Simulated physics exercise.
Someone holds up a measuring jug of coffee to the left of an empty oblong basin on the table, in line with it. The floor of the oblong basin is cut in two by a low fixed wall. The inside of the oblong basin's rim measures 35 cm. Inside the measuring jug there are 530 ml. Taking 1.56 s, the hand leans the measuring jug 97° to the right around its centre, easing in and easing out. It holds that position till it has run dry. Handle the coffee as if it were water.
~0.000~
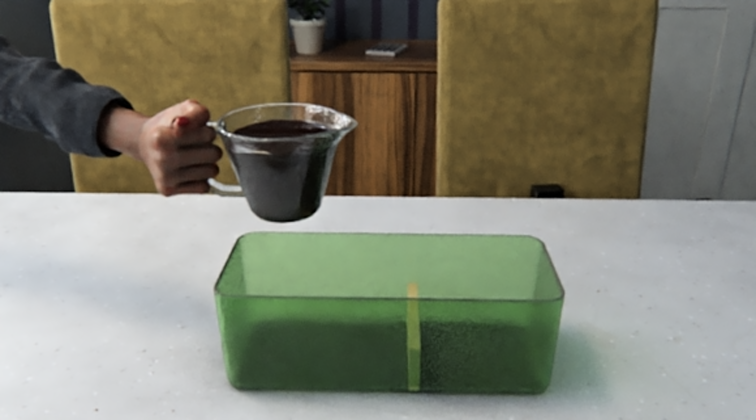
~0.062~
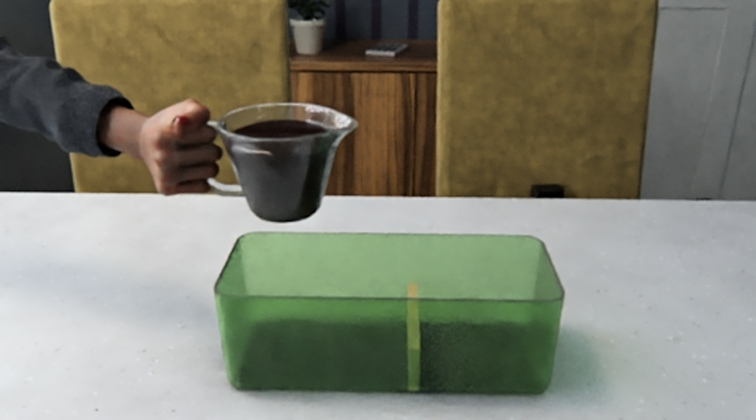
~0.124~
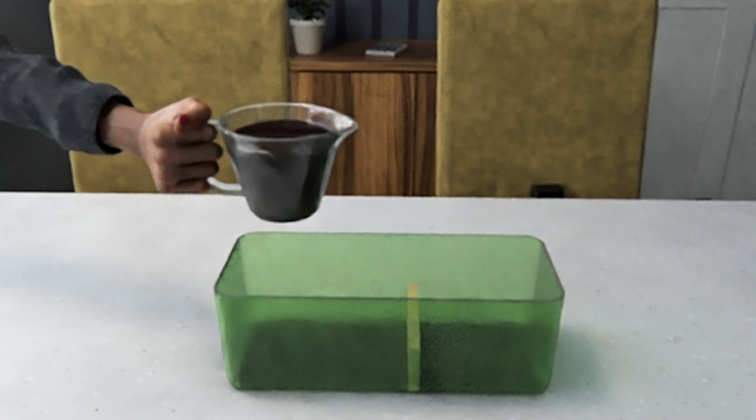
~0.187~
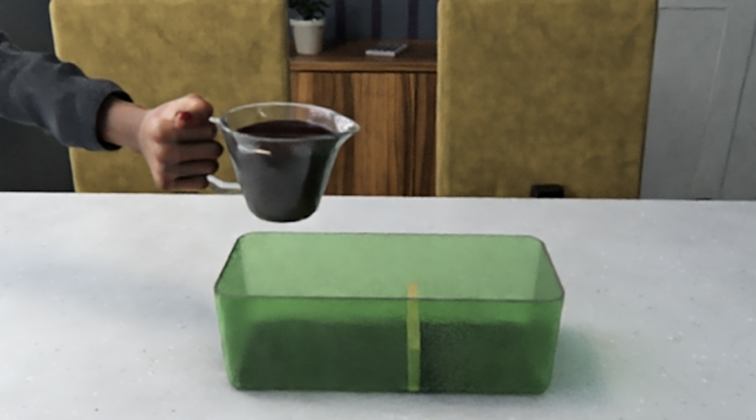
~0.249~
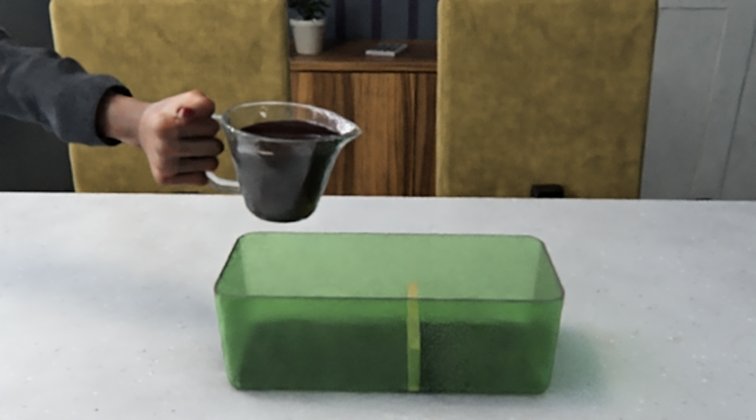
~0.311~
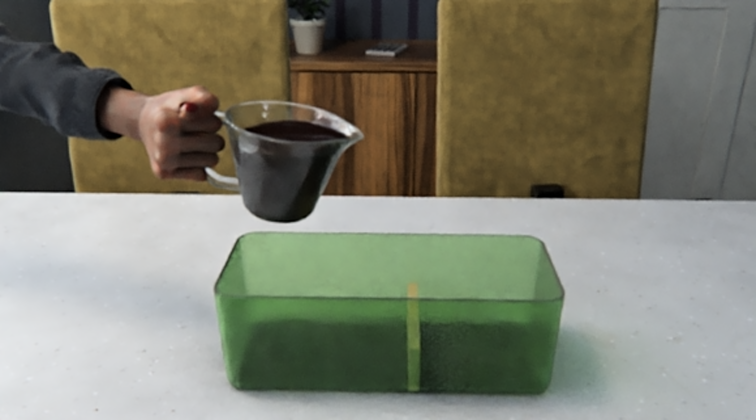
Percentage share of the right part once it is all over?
42 per cent.
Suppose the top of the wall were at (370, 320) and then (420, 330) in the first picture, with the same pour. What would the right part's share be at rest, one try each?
90 in a hundred, followed by 40 in a hundred.
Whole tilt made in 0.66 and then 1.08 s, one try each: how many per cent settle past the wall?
I'd say 25 percent on the first go, 35 percent on the next.
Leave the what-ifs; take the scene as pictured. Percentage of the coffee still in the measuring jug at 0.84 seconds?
Roughly 68 percent.
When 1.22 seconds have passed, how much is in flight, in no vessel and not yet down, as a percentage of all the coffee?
Roughly 9 %.
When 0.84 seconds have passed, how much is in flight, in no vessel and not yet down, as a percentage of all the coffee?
Roughly 18 percent.
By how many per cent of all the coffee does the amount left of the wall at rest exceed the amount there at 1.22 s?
I'd put it near 22 percent.
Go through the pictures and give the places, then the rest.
In the first frame, it leans 0°; its right rim is at (358, 123); the coffee meets the walls at (228, 134) and (339, 134); the oblong basin's rim runs from (227, 263) to (552, 267); the wall's top is at (414, 314).
In the second frame, it leans 0°; its right rim is at (358, 124); the coffee meets the walls at (229, 133) and (339, 135).
In the third frame, it leans 2°; its right rim is at (359, 125); the coffee meets the walls at (229, 132) and (339, 134).
In the fourth frame, it leans 3°; its right rim is at (360, 128); the coffee meets the walls at (232, 132) and (341, 136).
In the fifth frame, it leans 6°; its right rim is at (362, 131); the coffee meets the walls at (233, 133) and (344, 136).
In the sixth frame, it leans 9°; its right rim is at (364, 136); the coffee meets the walls at (236, 135) and (349, 136).
Then, 0.84 s in, the tilt is 54° and 68 per cent is still to pour, 3 is left of the wall and 11 right of it.
Then, 1.22 s in, the tilt is 86° and 14 per cent is still to pour, 35 is left of the wall and 41 right of it.
Then, 1.62 s in, the tilt is 97° and 0 per cent is still to pour, 58 is left of the wall and 42 right of it.
Then, 2.06 s in, the tilt is 97° and 0 per cent is still to pour, 57 is left of the wall and 42 right of it.
Finally, 57 per cent lies left of the wall, 42 right of it and 0 outside.
